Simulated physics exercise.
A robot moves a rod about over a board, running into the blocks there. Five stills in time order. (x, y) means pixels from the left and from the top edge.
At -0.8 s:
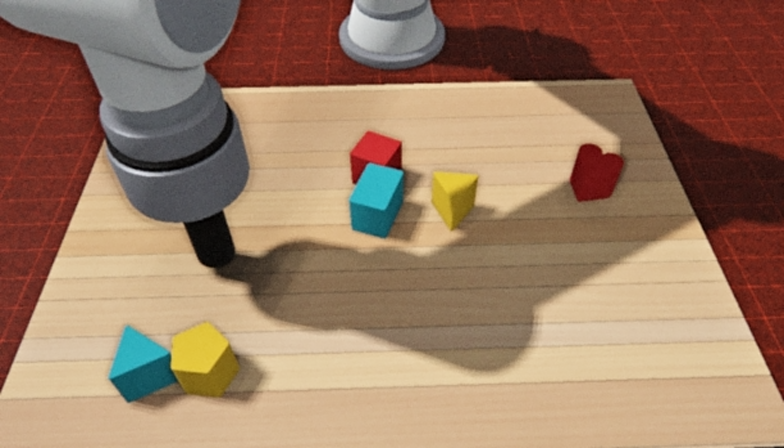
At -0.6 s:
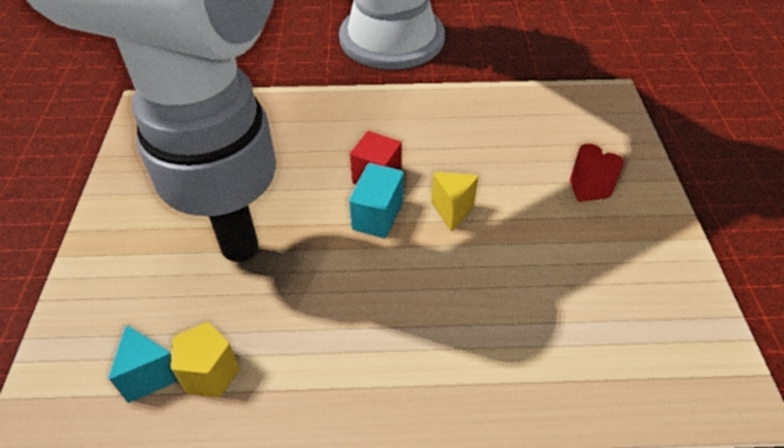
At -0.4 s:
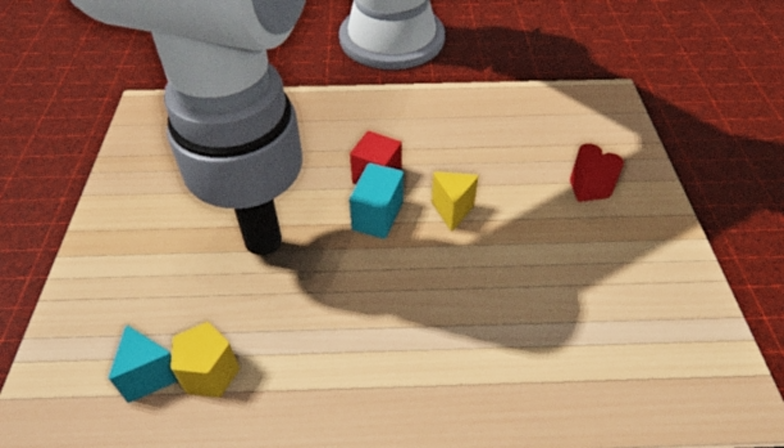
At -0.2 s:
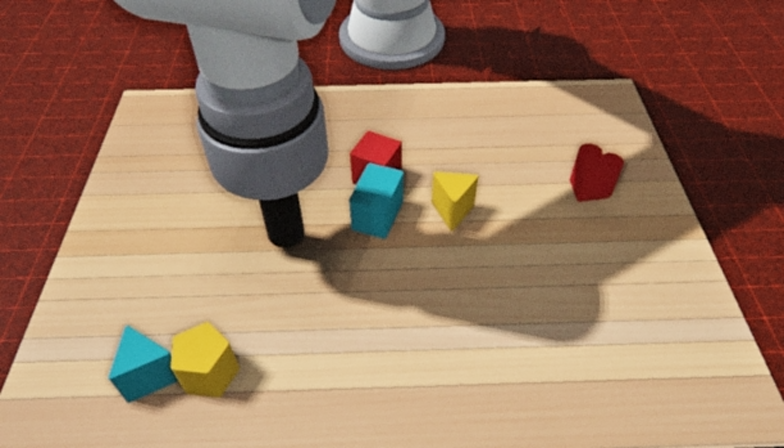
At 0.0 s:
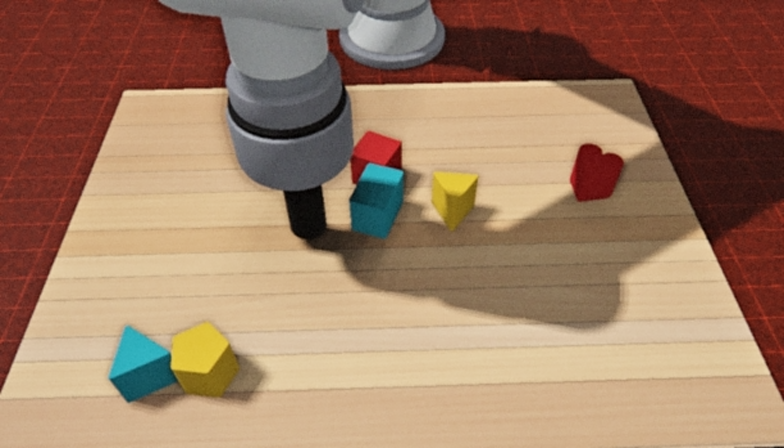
Robot arm sliding a black rod rightward and slightly away across a wooden board, while the colourful blocks around it stay still.
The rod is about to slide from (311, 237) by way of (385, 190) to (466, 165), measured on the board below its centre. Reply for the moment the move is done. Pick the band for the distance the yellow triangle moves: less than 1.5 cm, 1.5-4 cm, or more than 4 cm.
Under 1.5 cm.
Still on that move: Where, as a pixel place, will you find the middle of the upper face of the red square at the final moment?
Expect it around (392, 128).
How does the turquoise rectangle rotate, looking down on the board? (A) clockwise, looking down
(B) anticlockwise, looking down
A - clockwise, looking down.
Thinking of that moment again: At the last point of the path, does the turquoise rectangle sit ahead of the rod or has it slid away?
Expect to find it next to or behind the rod.
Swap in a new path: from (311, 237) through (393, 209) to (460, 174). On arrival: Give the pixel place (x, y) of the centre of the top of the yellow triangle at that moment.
If I read the scene right, the answer is (509, 185).
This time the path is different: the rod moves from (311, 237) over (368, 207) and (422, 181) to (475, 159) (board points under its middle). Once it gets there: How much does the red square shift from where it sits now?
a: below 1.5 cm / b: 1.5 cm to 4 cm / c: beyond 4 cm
I choose b.
On the path given first. One third of the way, rod (359, 193); turquoise rectangle (391, 187).
Two thirds of the way, rod (412, 169); red square (392, 128), turned 45° anticlockwise; turquoise rectangle (403, 187), turned 30° clockwise.
At the end, rod (467, 154); red square (392, 128), turned 50° anticlockwise; turquoise rectangle (403, 187), turned 30° clockwise; yellow triangle still.
